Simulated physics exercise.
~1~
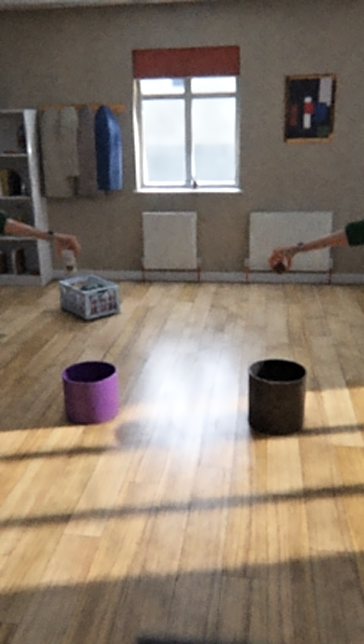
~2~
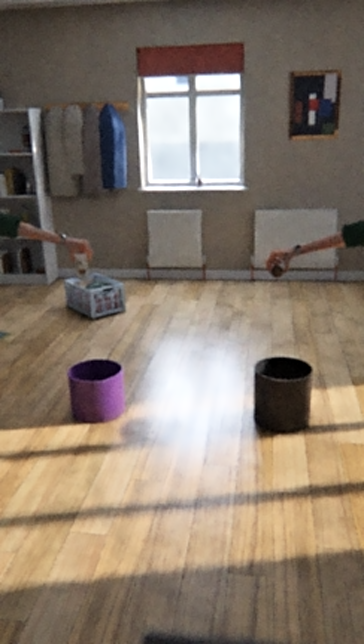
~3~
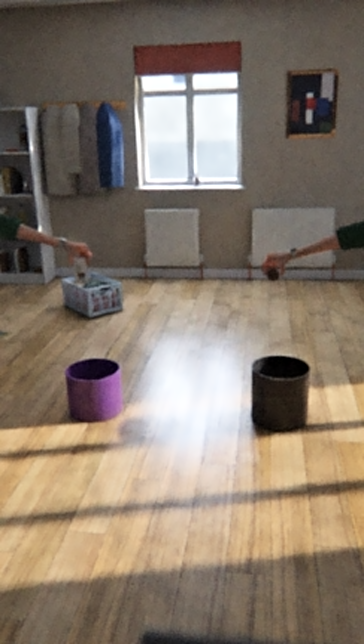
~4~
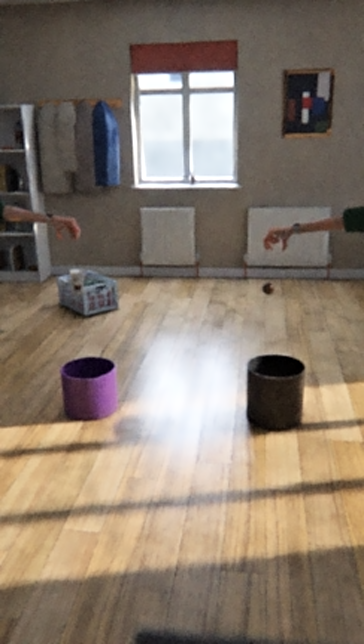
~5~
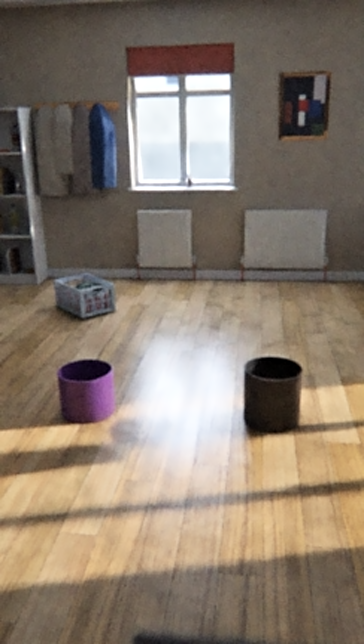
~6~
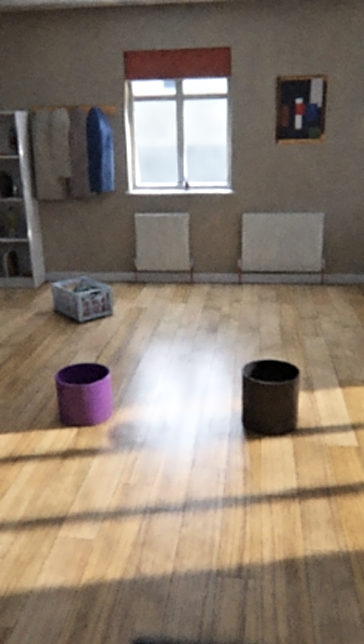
Two hands reaching in from either side, letting go of a pale tin and a small brown onion above two containers.
